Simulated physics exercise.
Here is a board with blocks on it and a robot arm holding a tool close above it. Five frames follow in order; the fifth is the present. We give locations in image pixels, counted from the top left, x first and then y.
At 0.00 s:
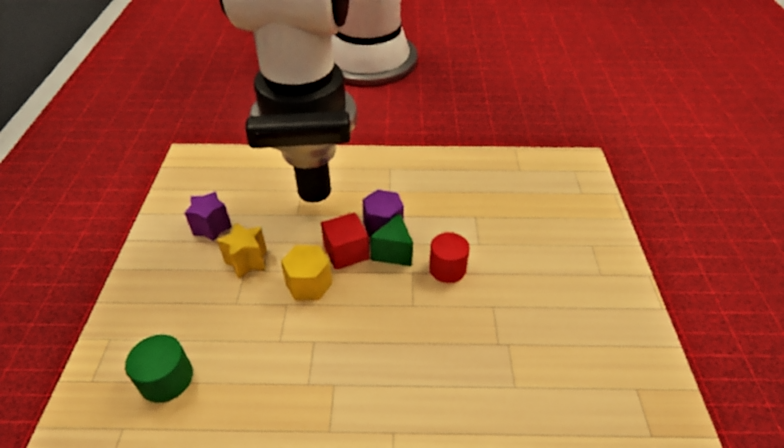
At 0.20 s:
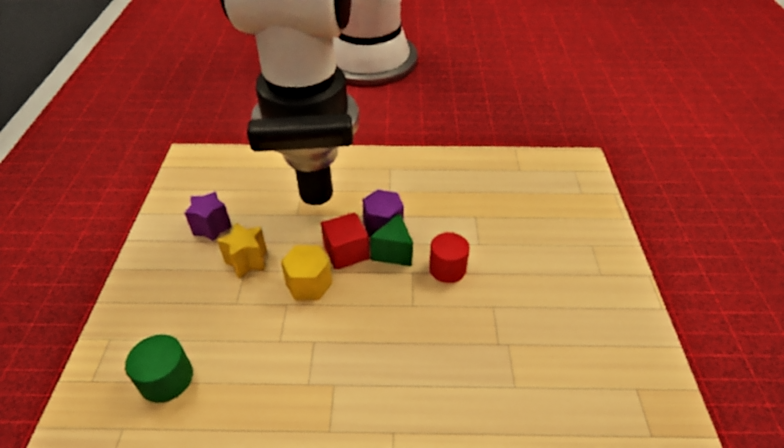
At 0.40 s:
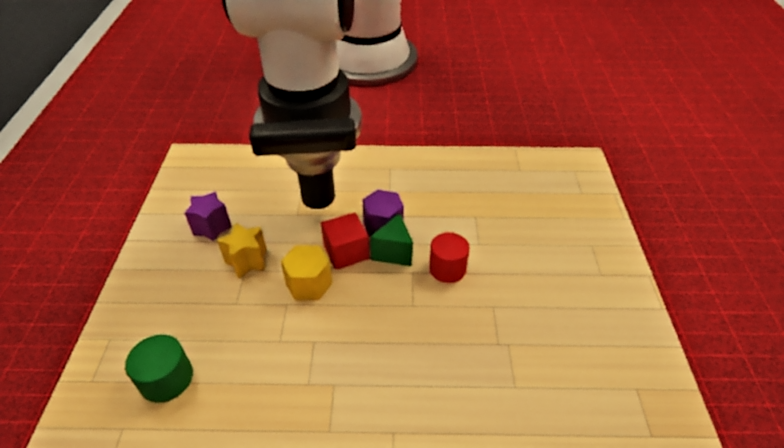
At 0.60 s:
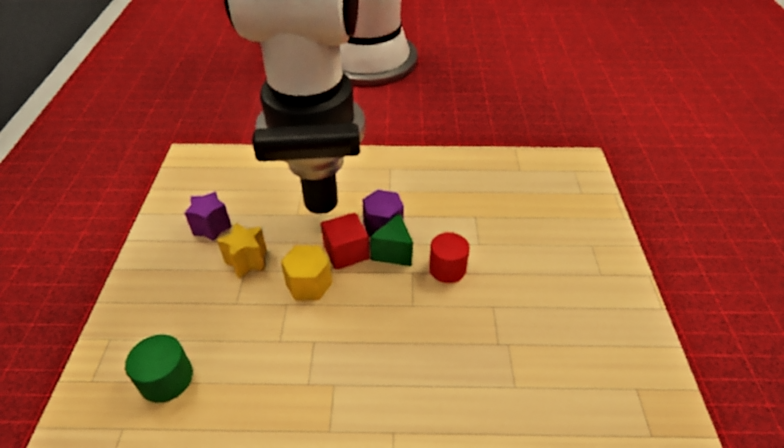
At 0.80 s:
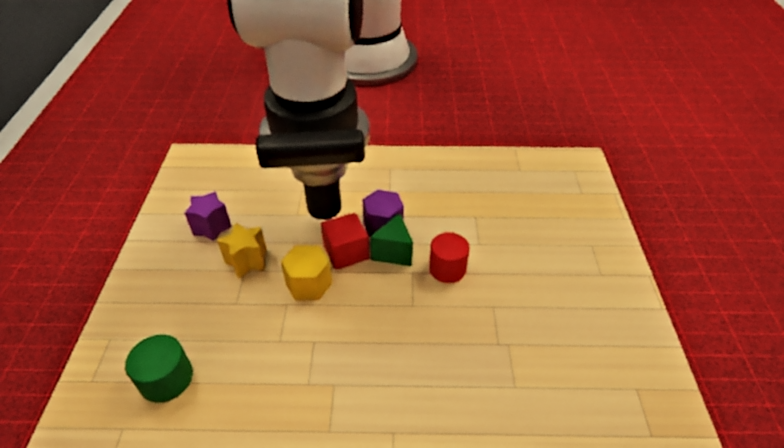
A robot arm with a black tool crept slightly right and toward the viewer above a wooden board, drawing nearer the red block, while all the scattered colourful blocks stayed still.
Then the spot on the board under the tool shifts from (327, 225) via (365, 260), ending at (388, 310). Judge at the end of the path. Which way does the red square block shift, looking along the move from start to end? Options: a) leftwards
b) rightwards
My answer is option b.
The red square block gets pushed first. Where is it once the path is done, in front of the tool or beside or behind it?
It is still in front.
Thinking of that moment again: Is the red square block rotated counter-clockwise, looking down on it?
No.
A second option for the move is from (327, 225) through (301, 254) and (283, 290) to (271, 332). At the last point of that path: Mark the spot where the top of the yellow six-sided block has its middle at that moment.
Final place: (312, 301).
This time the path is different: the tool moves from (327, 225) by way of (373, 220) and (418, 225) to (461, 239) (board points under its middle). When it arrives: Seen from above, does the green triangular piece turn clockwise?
Going by the path, yes.
The first path, step by step. One third of the way, tool at (354, 230); red square block at (358, 250), turned 15° clockwise; green triangular piece at (398, 231), turned 15° anticlockwise.
Two thirds of the way, tool at (371, 260); red square block at (367, 284), turned 35° clockwise; green triangular piece at (401, 236), turned 50° anticlockwise.
At the end, tool at (388, 294); red square block at (371, 321), turned 55° clockwise; purple six-sided block in place; green triangular piece at (401, 237), turned 55° anticlockwise.
